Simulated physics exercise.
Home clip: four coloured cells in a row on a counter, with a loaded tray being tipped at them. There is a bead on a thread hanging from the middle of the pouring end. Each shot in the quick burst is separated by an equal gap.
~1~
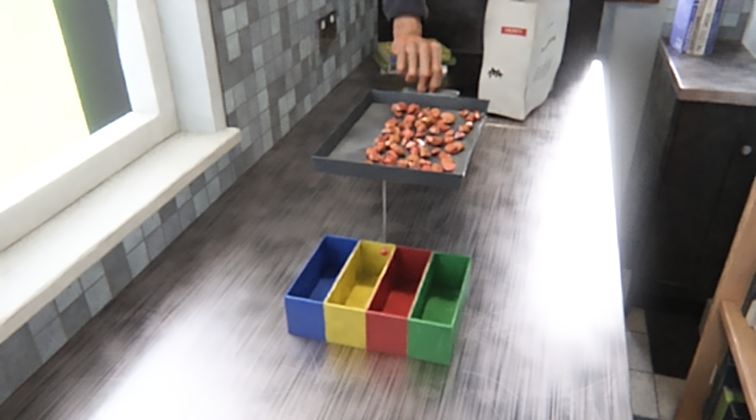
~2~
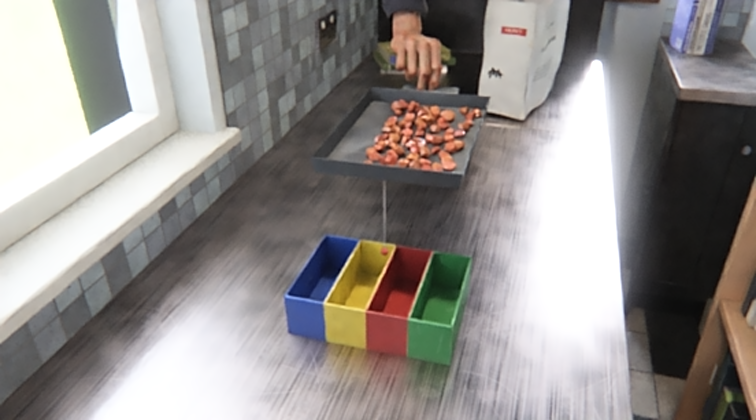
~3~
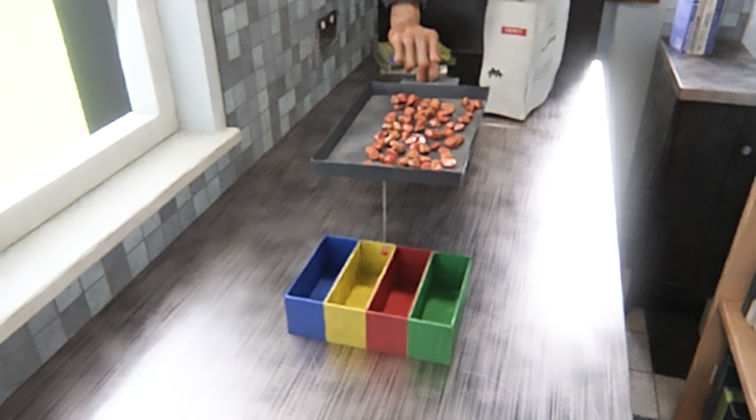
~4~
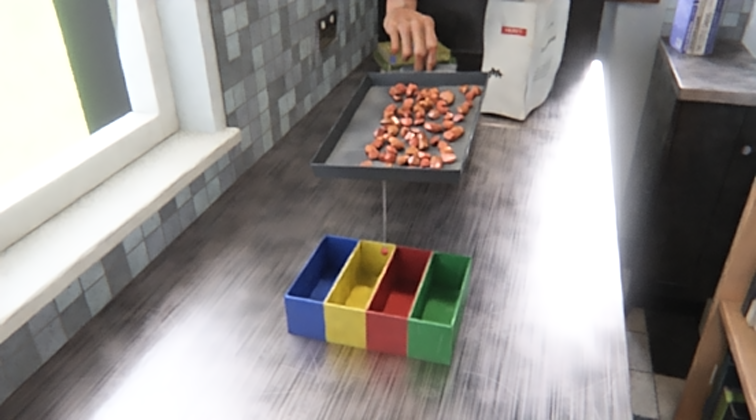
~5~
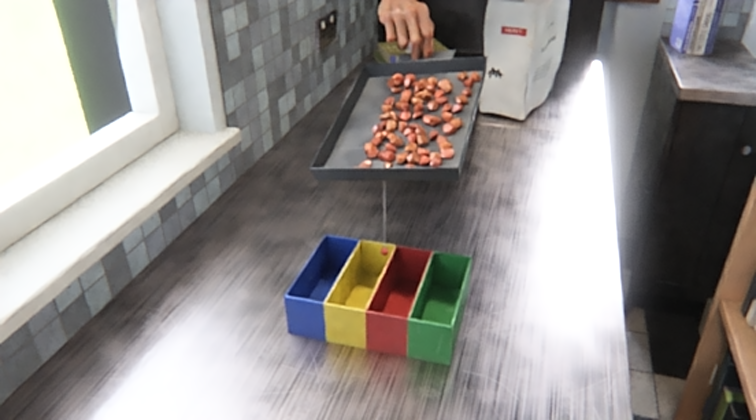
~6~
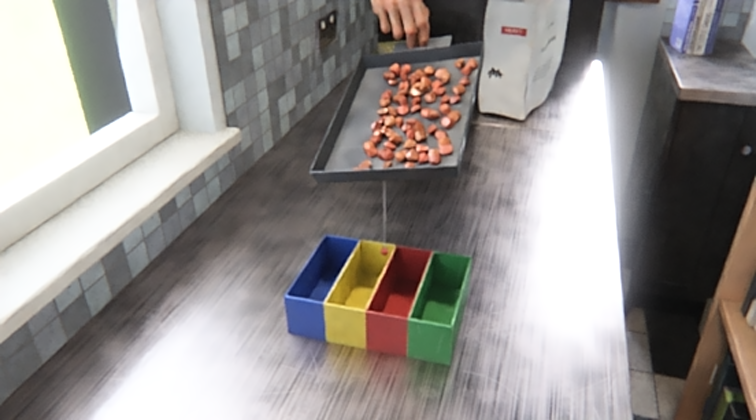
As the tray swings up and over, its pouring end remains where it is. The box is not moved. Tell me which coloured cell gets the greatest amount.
The greatest amount goes to the blue cell.
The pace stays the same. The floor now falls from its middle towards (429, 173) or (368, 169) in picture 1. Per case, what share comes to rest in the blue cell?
Shares: About 0 in a hundred, then about 40 in a hundred.
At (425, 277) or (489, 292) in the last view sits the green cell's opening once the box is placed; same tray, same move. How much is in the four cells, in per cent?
Near 90 and 0 percent respectively.
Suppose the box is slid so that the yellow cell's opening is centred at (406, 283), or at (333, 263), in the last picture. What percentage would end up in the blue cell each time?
0 %, then 40 %.
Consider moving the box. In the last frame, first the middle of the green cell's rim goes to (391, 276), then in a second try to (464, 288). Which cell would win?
Try one: The yellow cell; try two: The blue one.
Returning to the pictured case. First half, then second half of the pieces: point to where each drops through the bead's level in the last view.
At (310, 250) for the first part, then at (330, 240) for the others.
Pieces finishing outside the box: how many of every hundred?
My estimate is close to 20 %.
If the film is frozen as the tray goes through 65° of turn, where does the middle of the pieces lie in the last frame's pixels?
Somewhere about (344, 161).
Soon, tray tipped steeply; nearly all on the tray; a stray few falling or outside the box.
A while on, tray tipped past a quarter turn; about a third on the tray; about a third in the blue cell; a stray few in the yellow cell; about a quarter falling or outside the box.
Towards the end, tray tipped past a quarter turn; most in the blue cell; a stray few in the yellow cell; about a quarter falling or outside the box.
Finally, tray tipped past a quarter turn; most in the blue cell; a stray few in the yellow cell; none in the green cell; none in the red cell; about a quarter outside the box.
